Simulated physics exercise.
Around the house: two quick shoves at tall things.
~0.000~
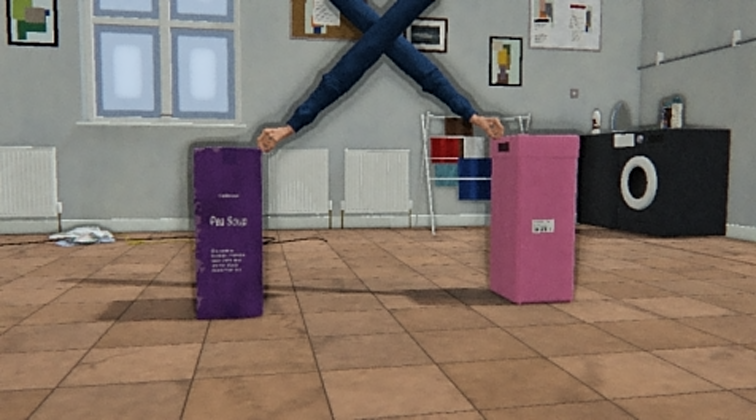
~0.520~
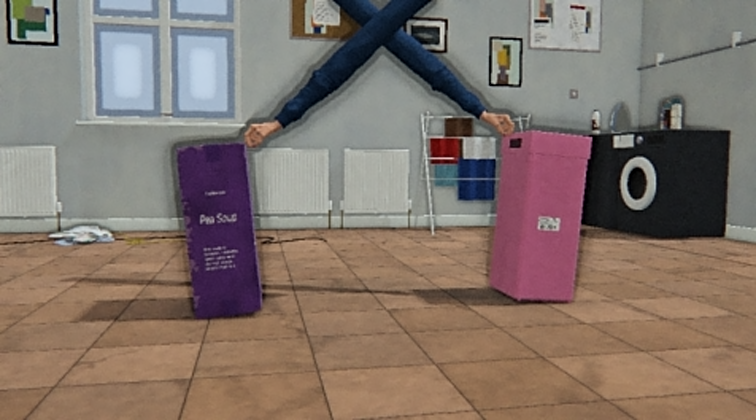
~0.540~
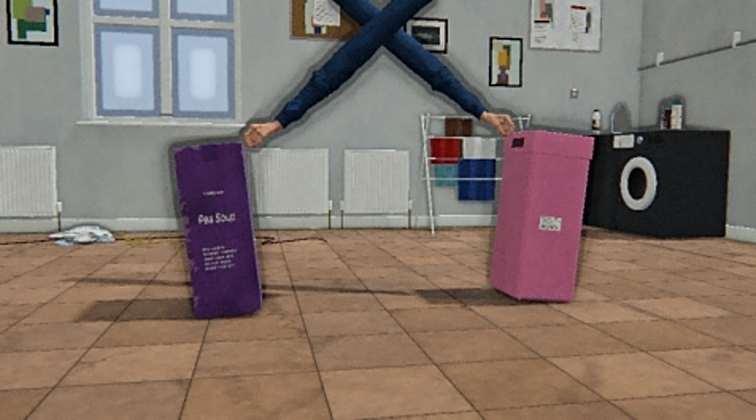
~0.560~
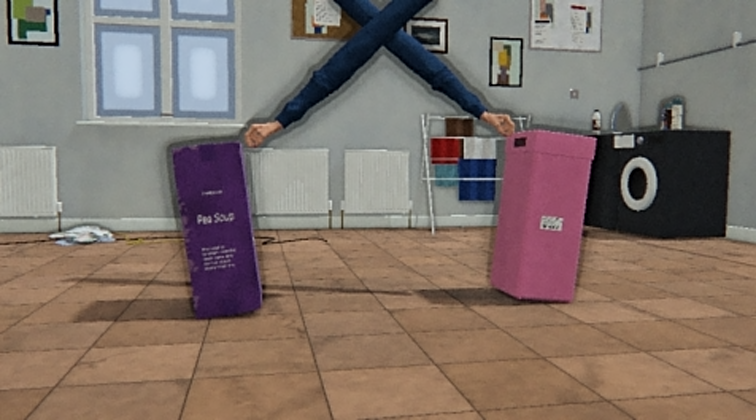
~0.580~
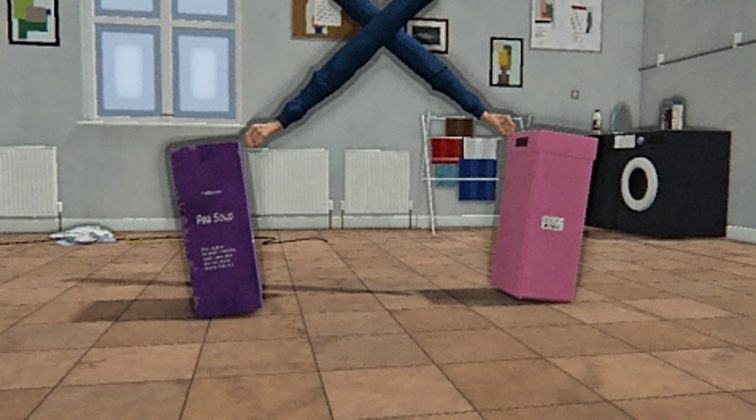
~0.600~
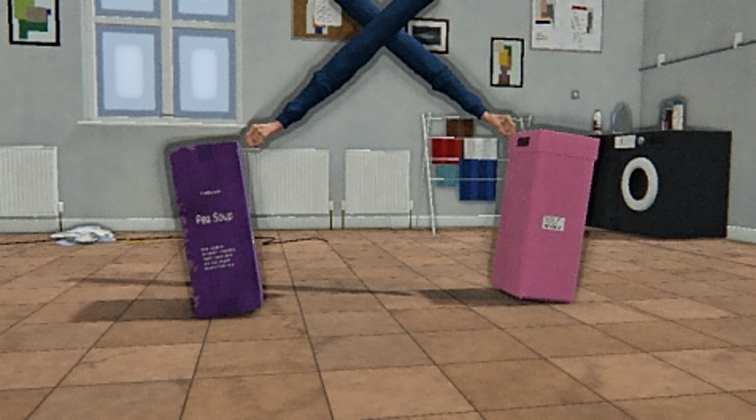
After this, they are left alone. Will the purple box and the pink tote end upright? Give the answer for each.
Observed: Purple box recovers and stands, pink tote recovers and stands.
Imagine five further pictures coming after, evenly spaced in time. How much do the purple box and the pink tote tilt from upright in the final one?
They'd lean some 8° and 8° from upright.
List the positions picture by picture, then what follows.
The first picture shows purple box (231, 230) upright; pink tote (531, 217) upright.
The second picture shows purple box (222, 227) 5° off upright; pink tote (537, 216) 5° off upright.
The third picture shows purple box (221, 227) 6° off upright; pink tote (538, 215) 6° off upright.
The fourth picture shows purple box (221, 226) 7° off upright; pink tote (540, 215) 6° off upright.
The fifth picture shows purple box (220, 226) 8° off upright; pink tote (541, 215) 7° off upright.
The sixth picture shows purple box (220, 226) 8° off upright; pink tote (541, 215) 7° off upright.
After 0.86 s, purple box upright near (229, 229); pink tote upright near (532, 219).
After 1.16 s, purple box upright near (233, 229); pink tote upright near (533, 218).
In the end (2.1 s), the purple box settles on its feet, near (232, 230); the pink tote settles on its feet, near (532, 219).
